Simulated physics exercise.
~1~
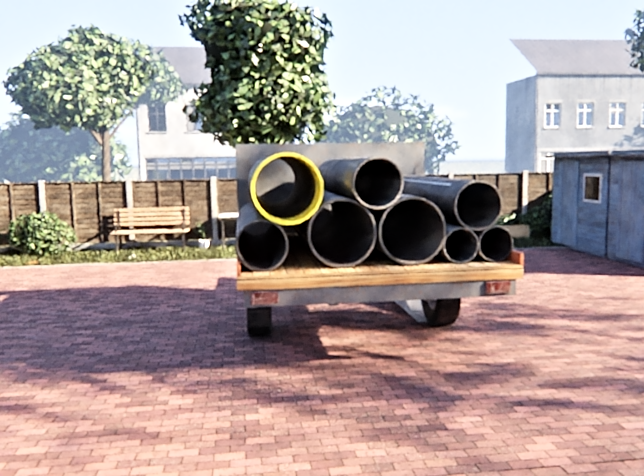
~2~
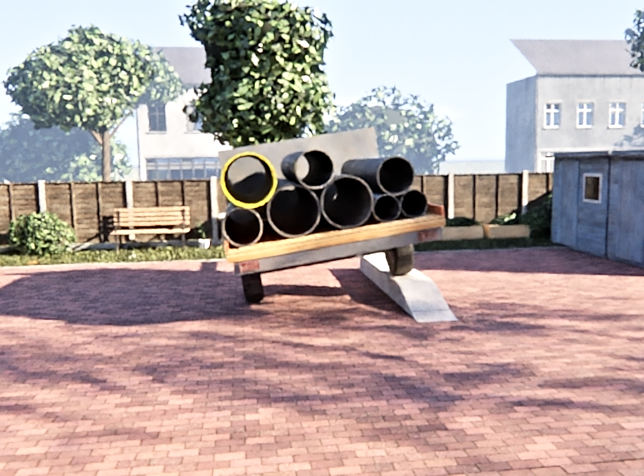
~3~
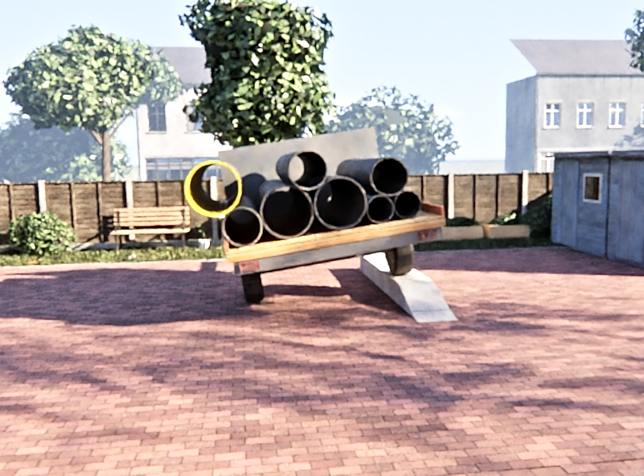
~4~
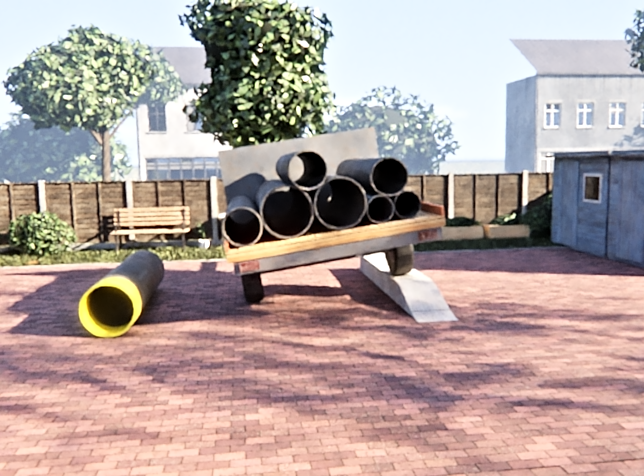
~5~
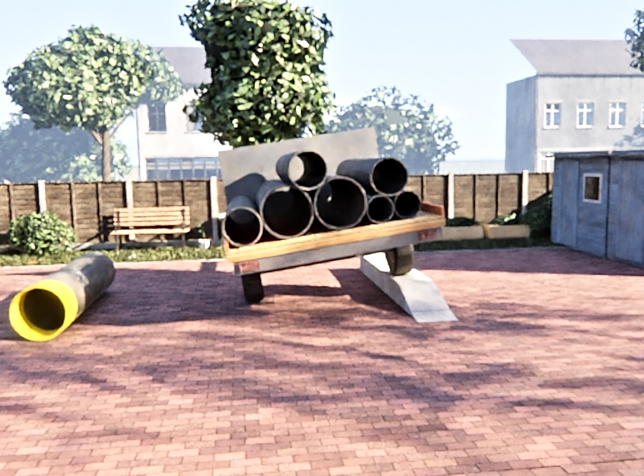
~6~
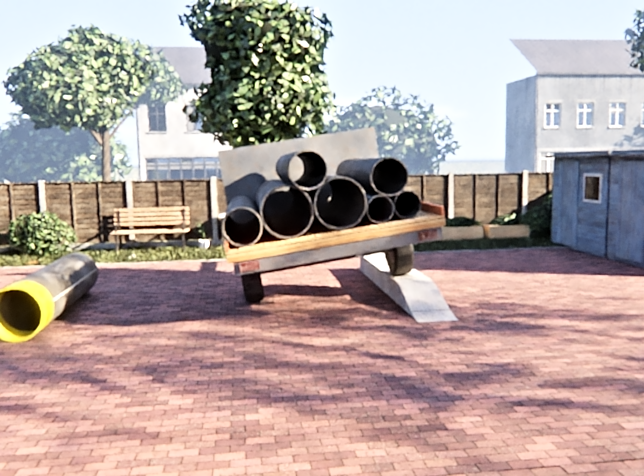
A trailer stacked with hollow dark pipes tilted to the left as one wheel rode up a ramp-like kerb, and the yellow-rimmed pipe rolled off the top, dropped onto the brick paving and rolled farther left, while the others stayed aboard.
